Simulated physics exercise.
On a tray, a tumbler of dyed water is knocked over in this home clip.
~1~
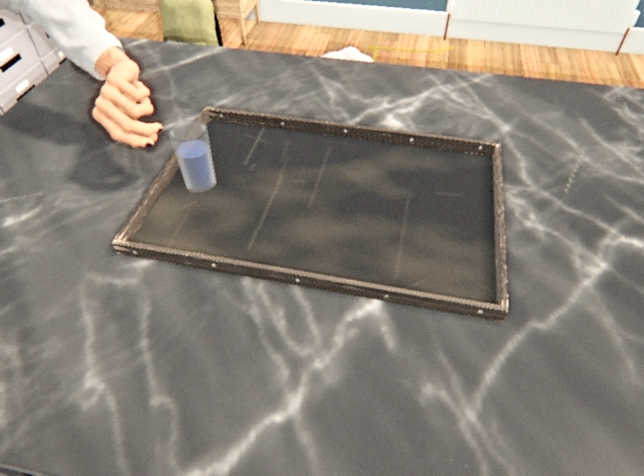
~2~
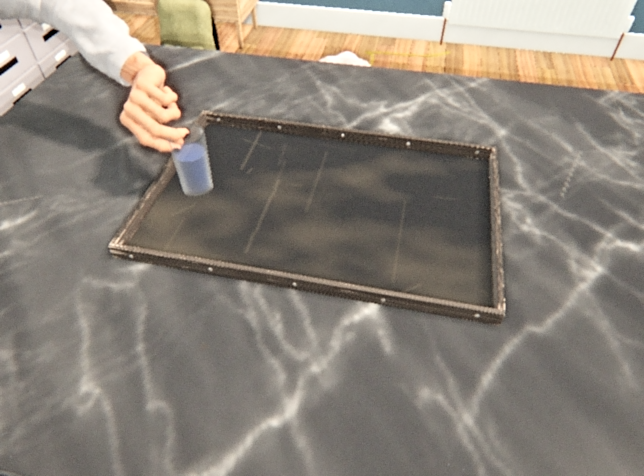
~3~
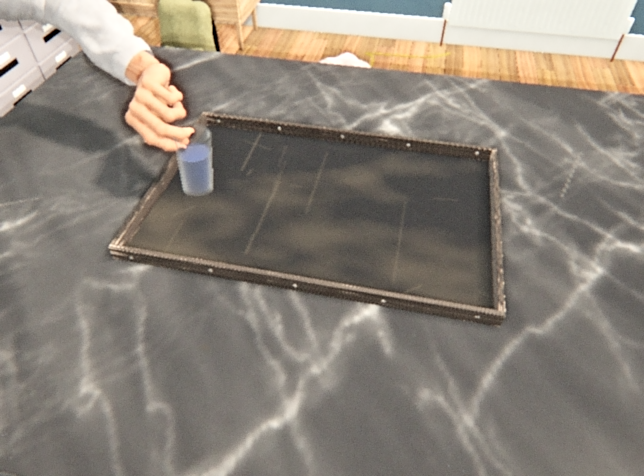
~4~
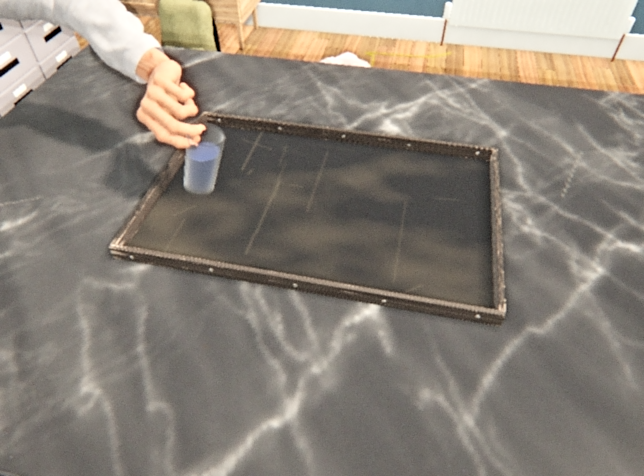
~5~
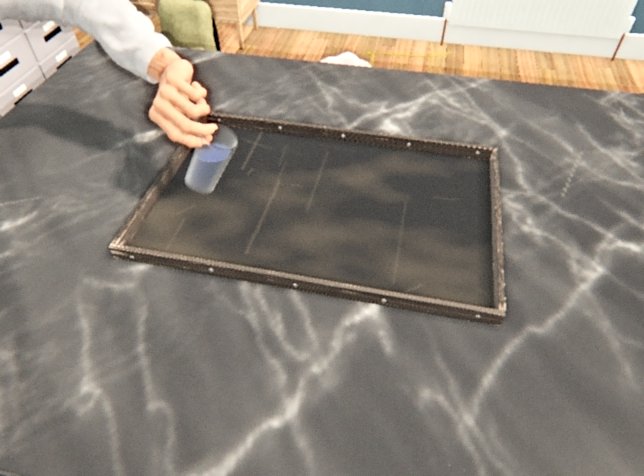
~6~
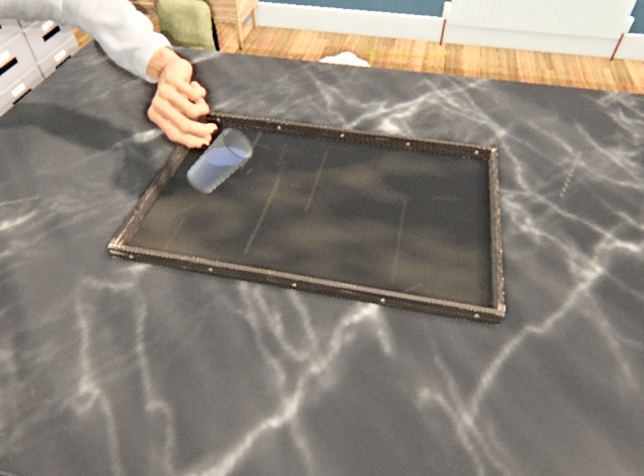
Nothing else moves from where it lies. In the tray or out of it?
It goes no further than the tray.
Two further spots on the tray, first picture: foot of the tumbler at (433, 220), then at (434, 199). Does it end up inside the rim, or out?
At the first place it wets the top as well, at the second it wets the top as well.
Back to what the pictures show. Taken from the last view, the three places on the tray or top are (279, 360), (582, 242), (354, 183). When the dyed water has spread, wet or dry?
The first point is outside the spill, the next one is outside the spill, and the last one is inside the spill.
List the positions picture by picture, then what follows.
In the first frame, it stands upright; tumbler (195, 157) about two thirds full; tray (300, 271).
In the second frame, it is being nudged; tumbler about two thirds full, surface at (190, 152).
In the third frame, it is being nudged; tumbler (195, 161) about two thirds full.
In the fourth frame, it is being nudged; tumbler about two thirds full, surface at (204, 152); tray (298, 275).
In the fifth frame, it is being nudged; tumbler (210, 160) tipped 30°.
In the sixth frame, it is falling; tumbler (219, 162) tipped 45°.
Next, the tumbler lies in the tray; the puddle covers about as much as a plate; the top is dry.
After that, the puddle covers about as much as a tray; the top is dry.
Finally, the puddle covers about as much as a tray; the top is dry.
